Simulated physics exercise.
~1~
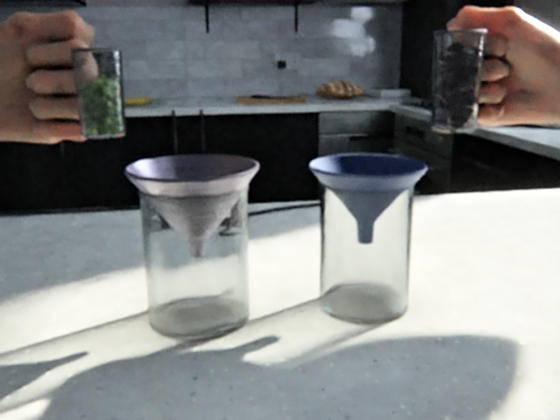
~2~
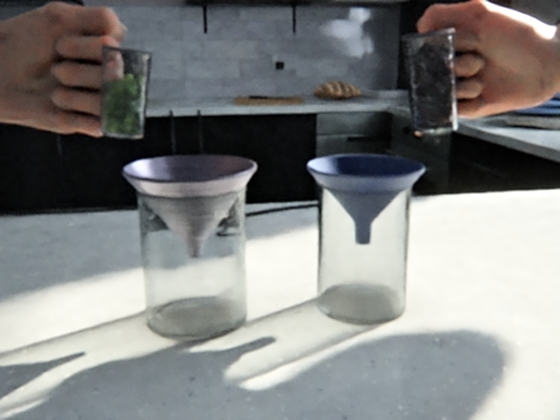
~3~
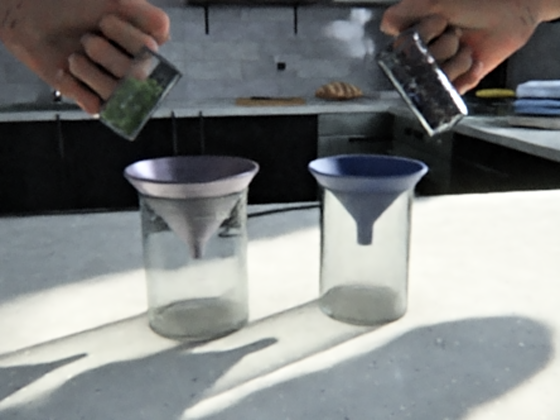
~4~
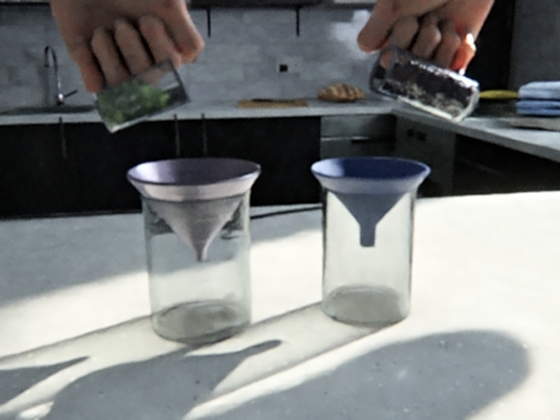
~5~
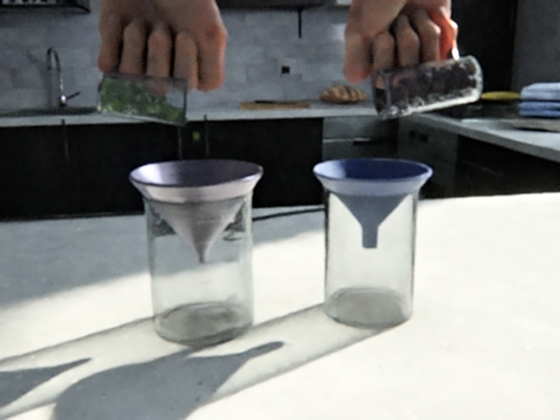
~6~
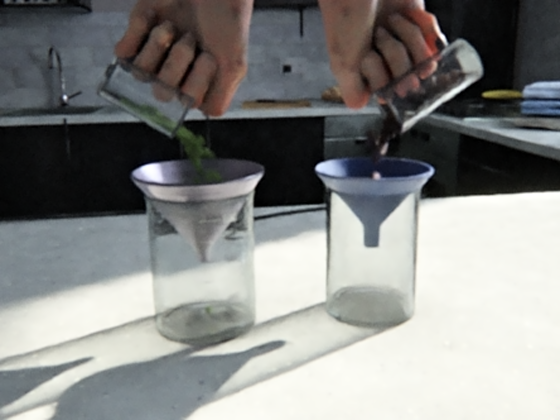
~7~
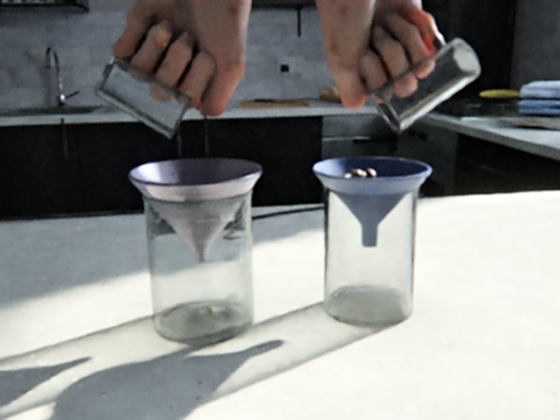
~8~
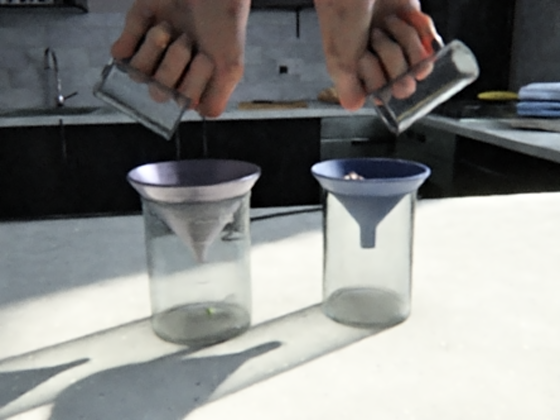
The clip opens on two clear jars holding funnels on a pale counter, as hands raise a small glass of green bits at left and one of dark pieces at right. The hands move inward and tilt the glasses until both lie on their sides above the funnels. They tip further, and the contents tumble into the funnels, with a few green bits reaching the left jar. Both glasses empty and stay upturned overhead. At the end, nearly all the green stuff is stuck in the left funnel, while the dark pieces sit lodged in the blue one, its jar empty.
